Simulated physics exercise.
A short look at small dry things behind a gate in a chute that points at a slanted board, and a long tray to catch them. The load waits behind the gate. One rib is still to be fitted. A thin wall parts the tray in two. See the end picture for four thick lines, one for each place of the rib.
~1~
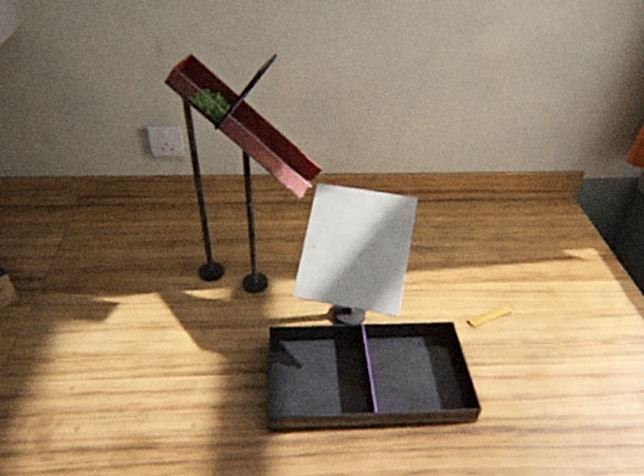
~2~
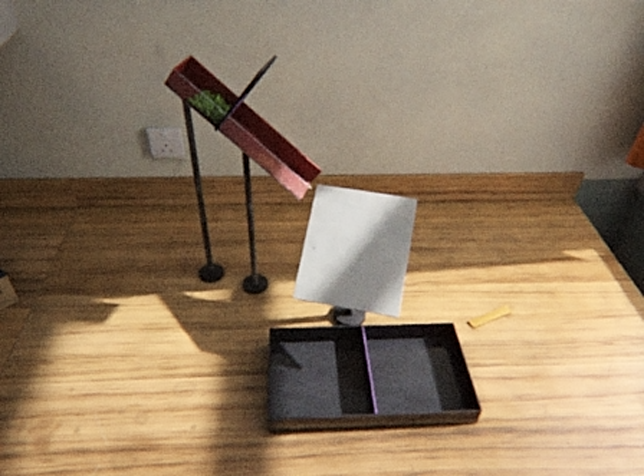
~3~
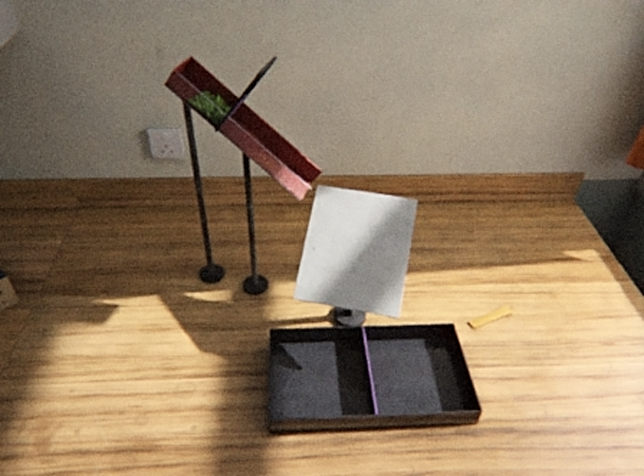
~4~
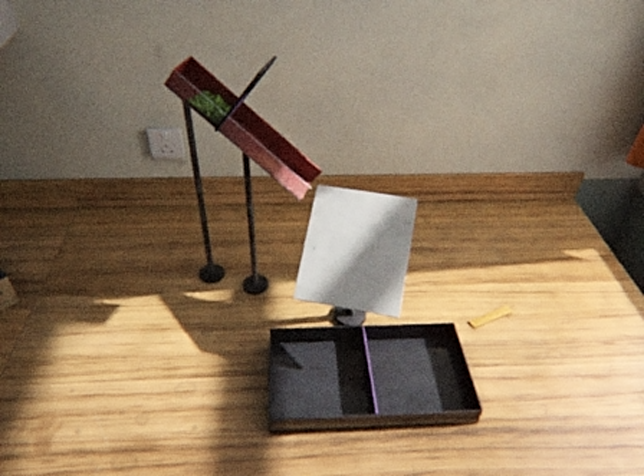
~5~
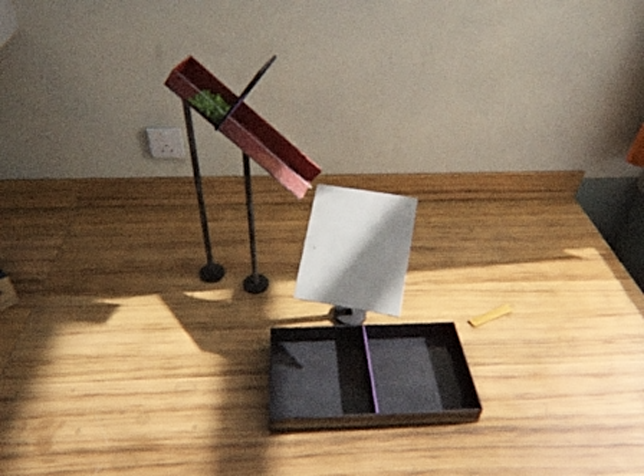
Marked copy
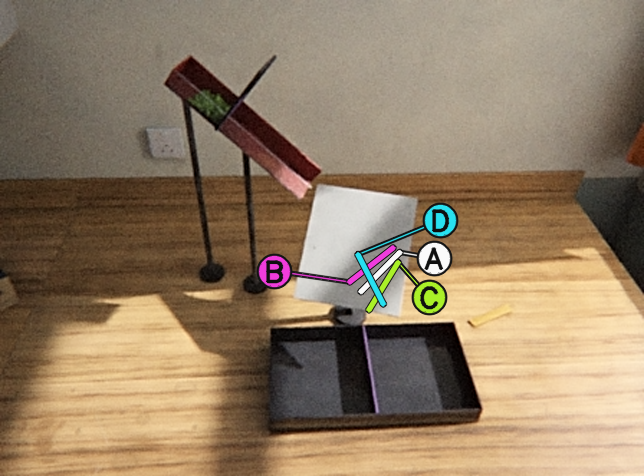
Nothing moved: the small green things stayed behind the gate in the sloping red chute, while the slanted white board and the dark tray with its thin purple divider stood still on the wooden table.
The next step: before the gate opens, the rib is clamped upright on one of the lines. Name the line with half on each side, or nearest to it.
Go for D.
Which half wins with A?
Left.
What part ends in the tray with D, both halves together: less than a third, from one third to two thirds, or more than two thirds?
More than two thirds.
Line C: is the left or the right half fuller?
The left half.
On the marked copy, line A from (399, 252) to (360, 291); line B from (393, 247) to (349, 281); line C from (398, 262) to (368, 309); line D from (358, 254) to (383, 304).
With A, of what is caught, the whole lot in the left half, none at all in the right.
With B, of what is caught, all but a few in the left half, only a few in the right.
With C, of what is caught, all but a few in the left half, a small share in the right.
With D, of what is caught, close to half in the left half, close to half in the right.
